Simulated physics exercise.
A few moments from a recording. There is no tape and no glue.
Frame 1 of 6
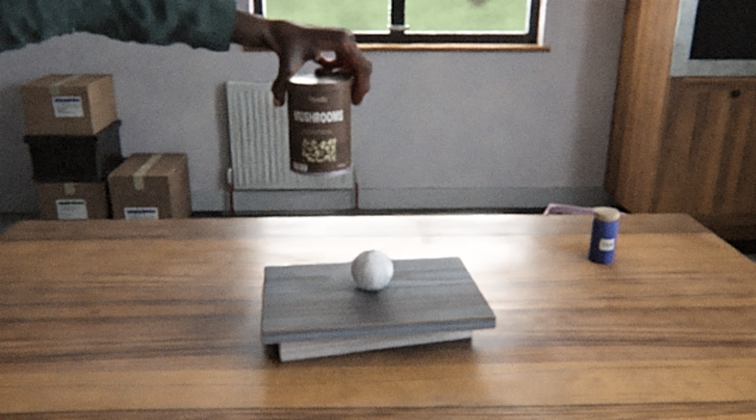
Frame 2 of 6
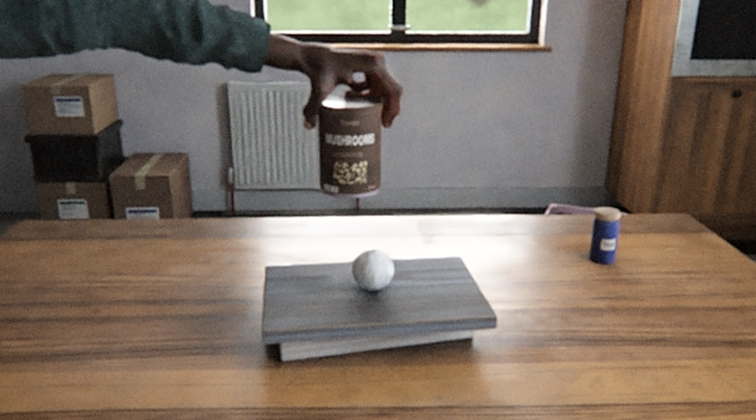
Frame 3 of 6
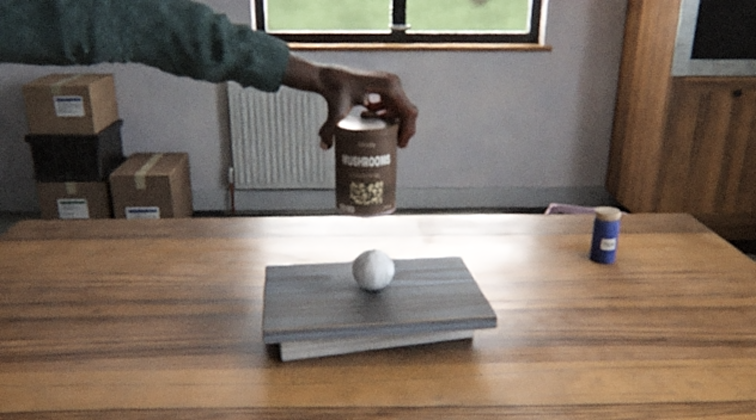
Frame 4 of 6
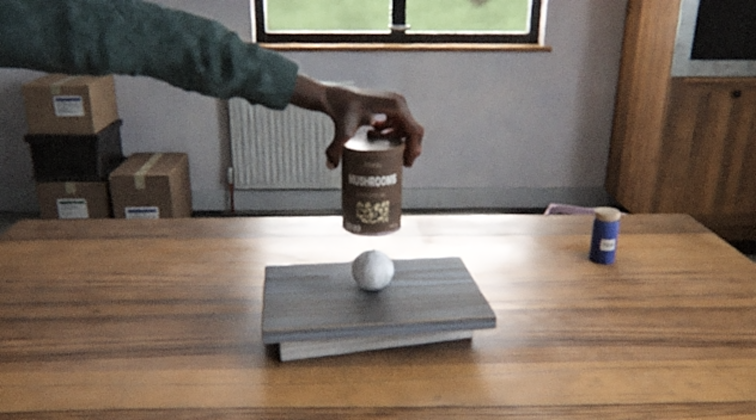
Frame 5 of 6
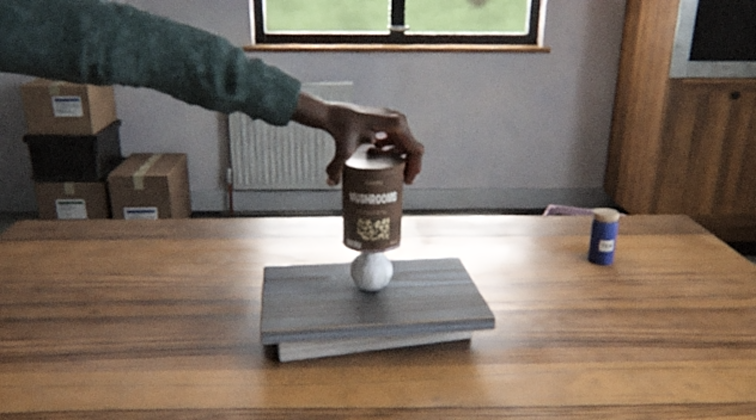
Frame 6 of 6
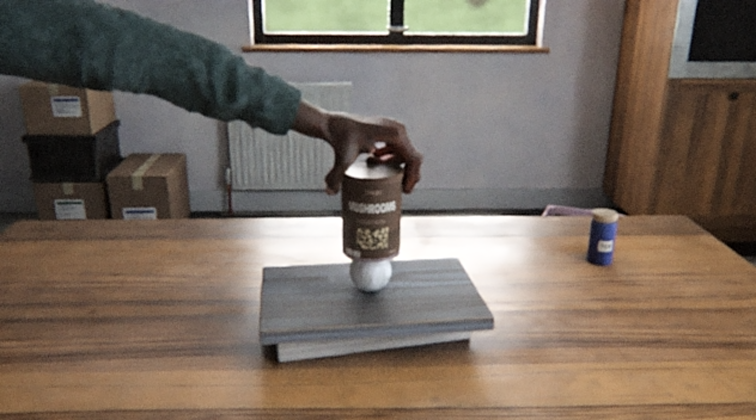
A hand moves a brown tin right and lowers it onto a small white ball.
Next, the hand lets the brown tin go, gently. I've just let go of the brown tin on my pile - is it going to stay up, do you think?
No, the stack does not stay intact.
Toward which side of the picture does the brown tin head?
Pretty clearly in the rightward direction.
Then, 0.60 s past the last view, brown tin rocked 25° from its first pose near (395, 214).
Then, 0.80 s past the last view, brown tin now fallen.
Finally, fallen, brown tin; the other 4 still in place. Final places as the last picture's camera would see them, brown tin near (452, 262). The pile gives way.
